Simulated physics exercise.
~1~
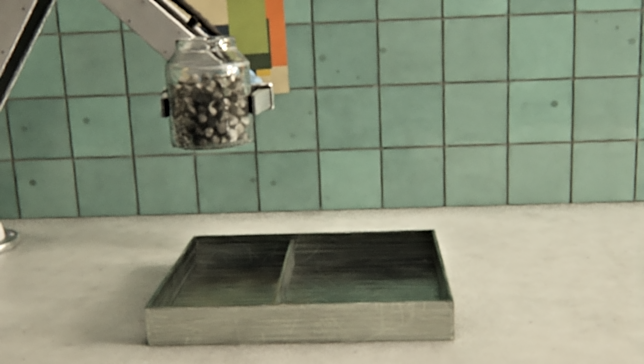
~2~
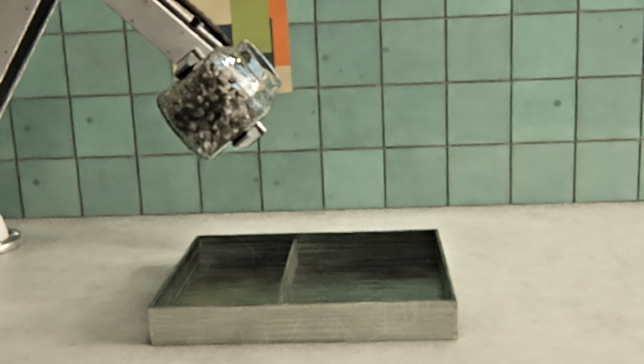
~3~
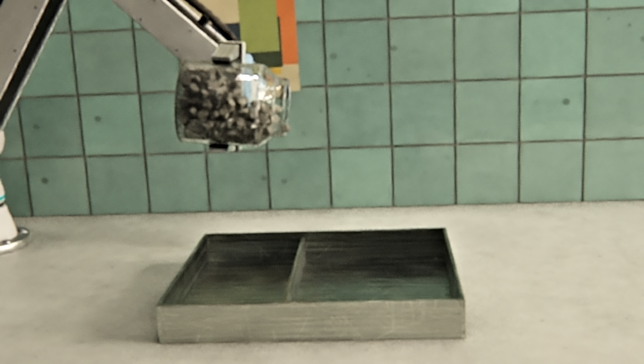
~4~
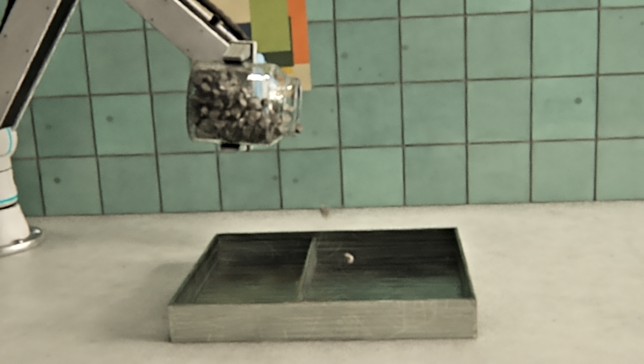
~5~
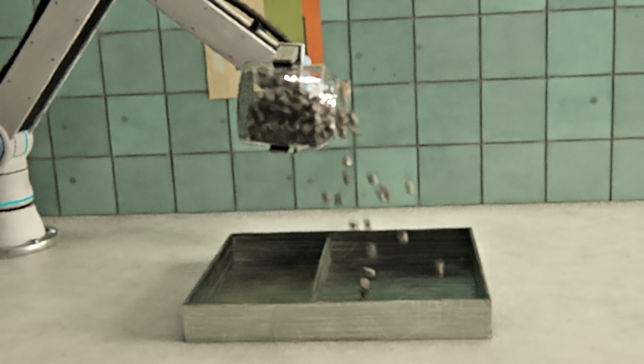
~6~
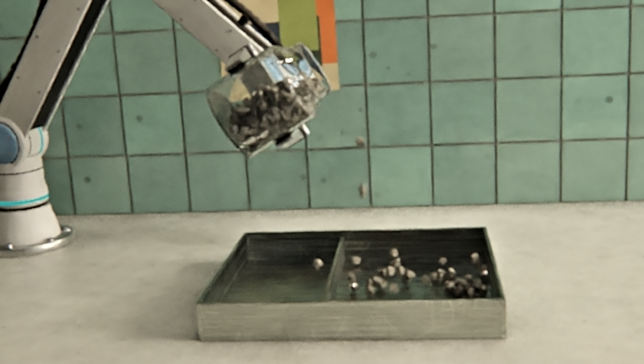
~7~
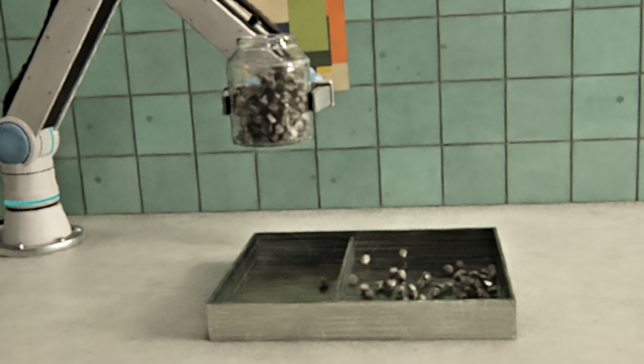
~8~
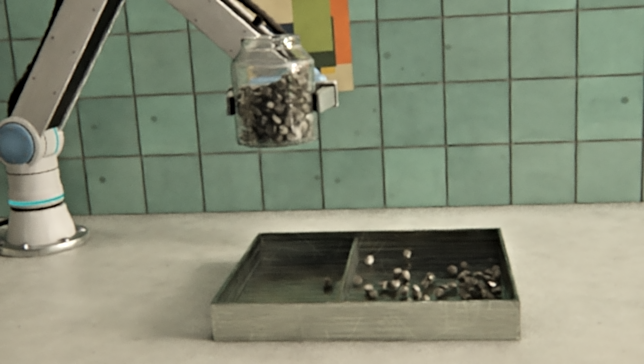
The clip shows a robot arm tipping a glass jar of small pebbles to the right above a divided tray, spilling some mostly into the right part, then turning the jar upright, still holding most of its pebbles, with a single pebble in the left part.
